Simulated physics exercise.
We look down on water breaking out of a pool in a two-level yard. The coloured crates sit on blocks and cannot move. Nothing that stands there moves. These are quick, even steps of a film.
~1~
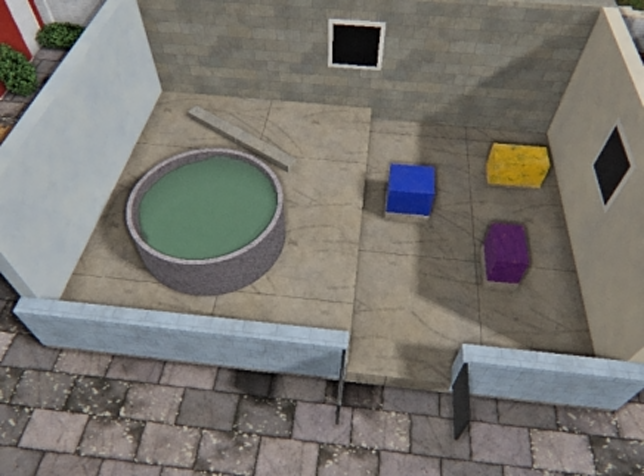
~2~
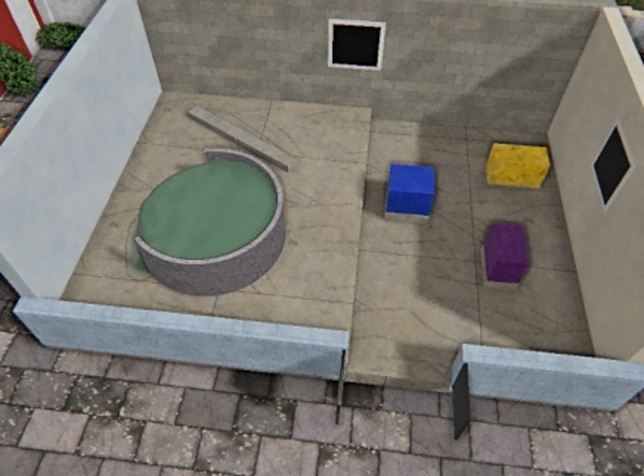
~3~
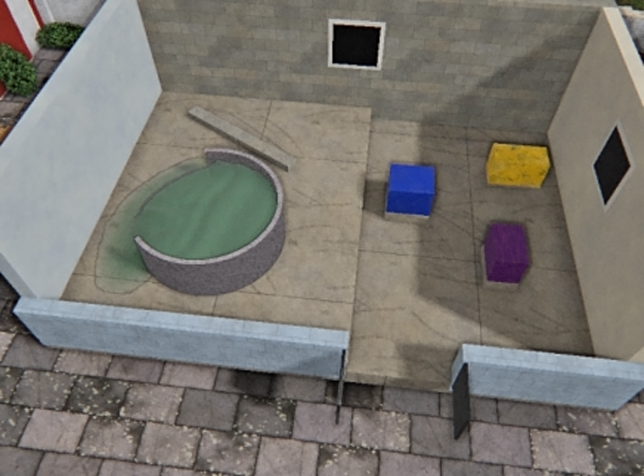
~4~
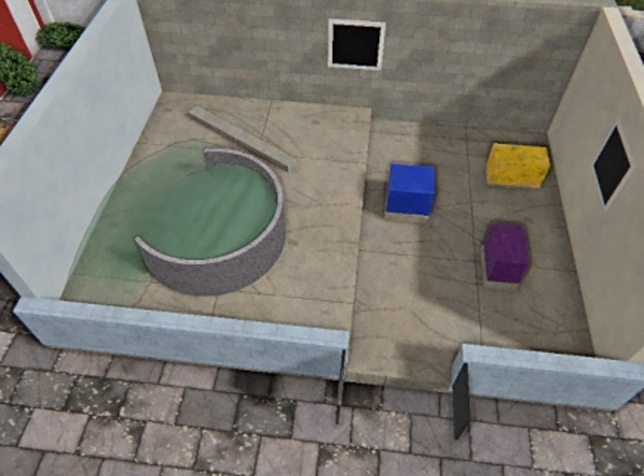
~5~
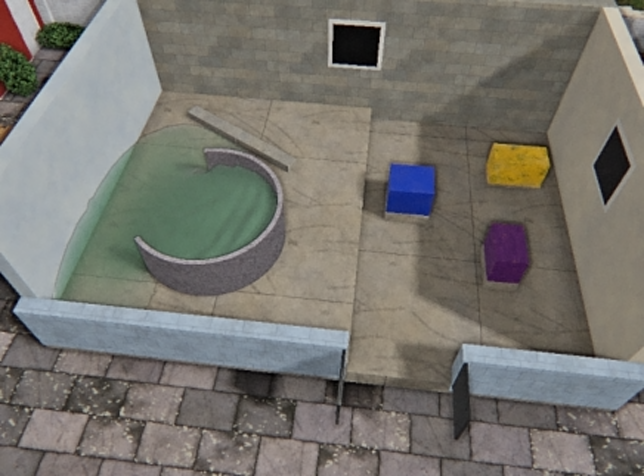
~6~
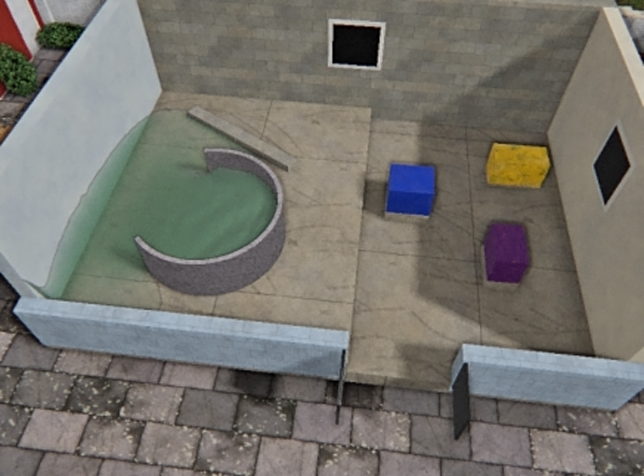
We see green water standing in a round stone pool inside a walled yard with blue, yellow and purple blocks; the pool's left side opens, and the water pours out leftward, spreads over the paving and washes up the left wall.
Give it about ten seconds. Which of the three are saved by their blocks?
The yellow crate gets wet; the blue crate stays dry; the purple crate stays dry.
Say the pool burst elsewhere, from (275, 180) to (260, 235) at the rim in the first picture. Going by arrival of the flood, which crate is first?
It is the blue one.
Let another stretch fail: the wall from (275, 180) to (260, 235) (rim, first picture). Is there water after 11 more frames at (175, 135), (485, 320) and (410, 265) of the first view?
One after the other: Clear, flooded, under water.
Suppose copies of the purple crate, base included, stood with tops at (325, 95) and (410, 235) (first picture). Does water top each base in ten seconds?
As listed: Is wetted, keeps dry.
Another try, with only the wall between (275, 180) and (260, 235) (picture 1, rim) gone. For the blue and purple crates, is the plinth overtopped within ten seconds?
One by one: Blue is soaked, purple is wetted.
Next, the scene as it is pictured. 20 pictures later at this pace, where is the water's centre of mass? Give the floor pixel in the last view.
Around (218, 199).
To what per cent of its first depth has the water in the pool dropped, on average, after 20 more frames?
I make it 18 per cent.
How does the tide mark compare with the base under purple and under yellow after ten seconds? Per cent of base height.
About 70 and 250 per cent.
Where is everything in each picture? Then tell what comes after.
In the first frame, still water in the pool at (206, 205).
In the second frame, water pours out at (154, 207) and has run to a hidden place.
In the third frame, the front is at (114, 288), out from the gap at (154, 208).
In the fourth frame, water pours out at (154, 210) and has run to a hidden place.
In the fifth frame, the front is at (179, 127), out from the gap at (155, 211).
In the sixth frame, water pours out at (155, 211) and has run to (170, 112).
A moment on, water covers 20 % of the floor; the yellow crate not reached, the blue crate not reached, the purple crate not reached.
Next, water covers 35 % of the floor; the yellow crate not reached, the blue crate not reached, the purple crate not reached.
Then, water covers 70 % of the floor; the yellow crate not reached, the blue crate water round its plinth, the purple crate water round its plinth.
Later, water covers 95 % of the floor; the yellow crate water round its plinth, the blue crate water round its plinth, the purple crate water round its plinth.
In the end, water covers 95 % of the floor; the yellow crate was topped, the blue crate stayed above the water, the purple crate stayed above the water.
